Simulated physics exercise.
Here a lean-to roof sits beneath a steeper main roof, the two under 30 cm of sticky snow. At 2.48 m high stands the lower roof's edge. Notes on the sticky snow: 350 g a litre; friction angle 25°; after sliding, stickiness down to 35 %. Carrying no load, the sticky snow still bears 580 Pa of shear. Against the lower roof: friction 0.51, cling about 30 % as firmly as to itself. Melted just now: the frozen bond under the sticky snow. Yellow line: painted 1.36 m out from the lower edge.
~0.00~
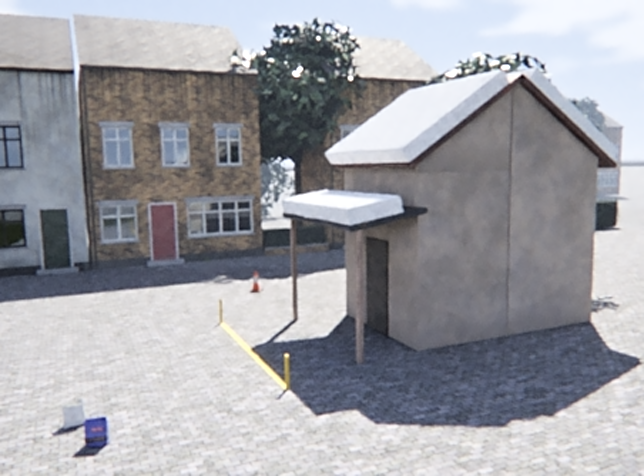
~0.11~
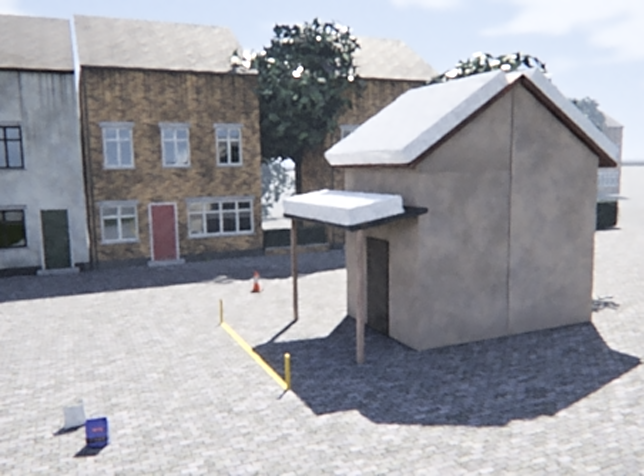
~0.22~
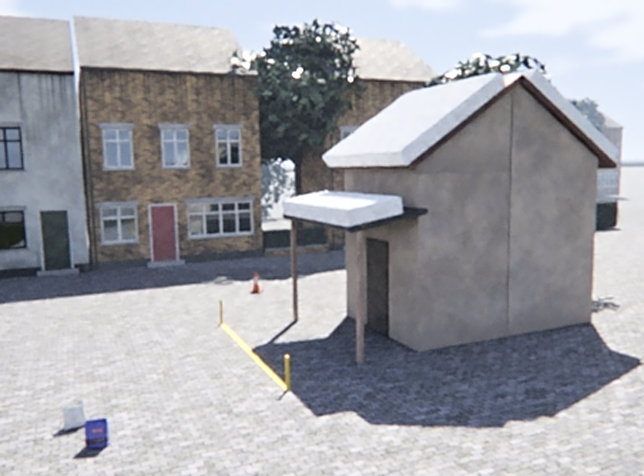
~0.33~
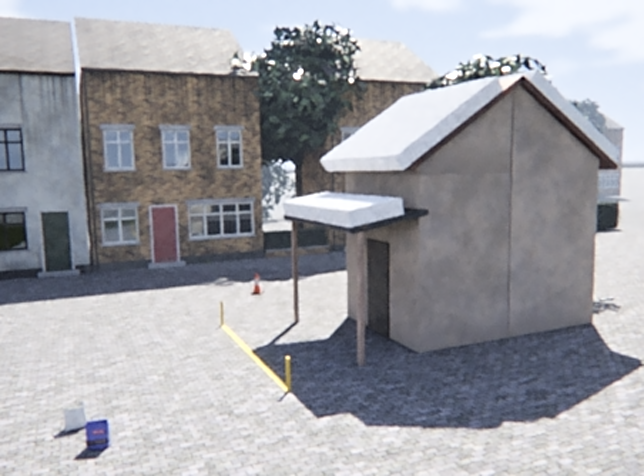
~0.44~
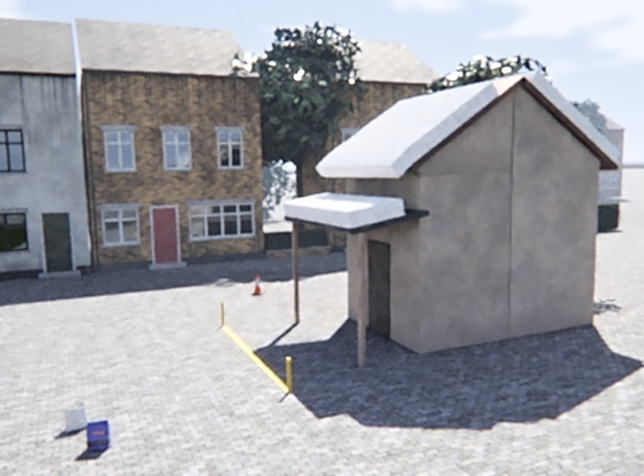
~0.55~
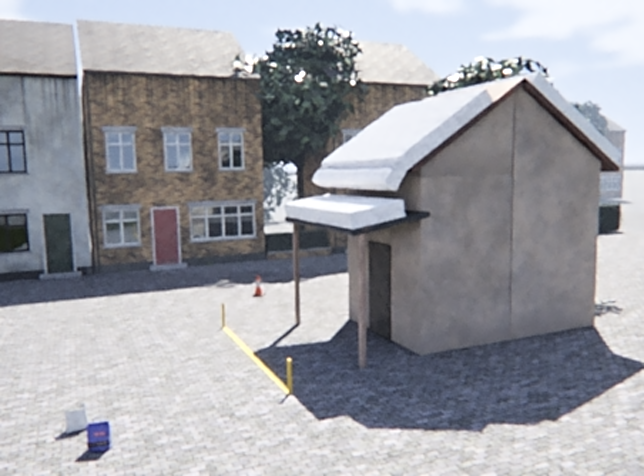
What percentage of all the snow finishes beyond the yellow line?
About 49 %.
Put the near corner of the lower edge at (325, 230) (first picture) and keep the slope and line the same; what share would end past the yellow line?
Share past the line: Close to 30 %.
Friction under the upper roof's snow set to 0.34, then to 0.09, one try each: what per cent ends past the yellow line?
First some 35 %, after that some 55 %.
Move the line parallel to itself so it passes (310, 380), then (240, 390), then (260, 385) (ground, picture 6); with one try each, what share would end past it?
In turn about 65 %, 30 %, 40 %.
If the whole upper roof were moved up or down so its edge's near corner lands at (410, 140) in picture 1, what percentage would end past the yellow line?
About 50 per cent.
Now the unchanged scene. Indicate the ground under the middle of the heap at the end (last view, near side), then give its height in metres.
It sits close to (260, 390), some 0.4 m high.
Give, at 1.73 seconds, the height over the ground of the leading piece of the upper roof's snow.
Height: Approx. 0.0 m.
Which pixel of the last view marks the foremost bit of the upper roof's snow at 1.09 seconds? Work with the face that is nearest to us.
Look roughly at (337, 211).
By 1.09 s, none is below the lower edge and 0 % is past the line.
By 1.73 s, 51 % is below the lower edge and 16 % is past the line.
By 2.36 s, 75 % is below the lower edge and 46 % is past the line.
By 3.00 s, 75 % is below the lower edge and 49 % is past the line.
By 3.80 s, at the end, 76 % is below the lower edge and 49 % is past the line.
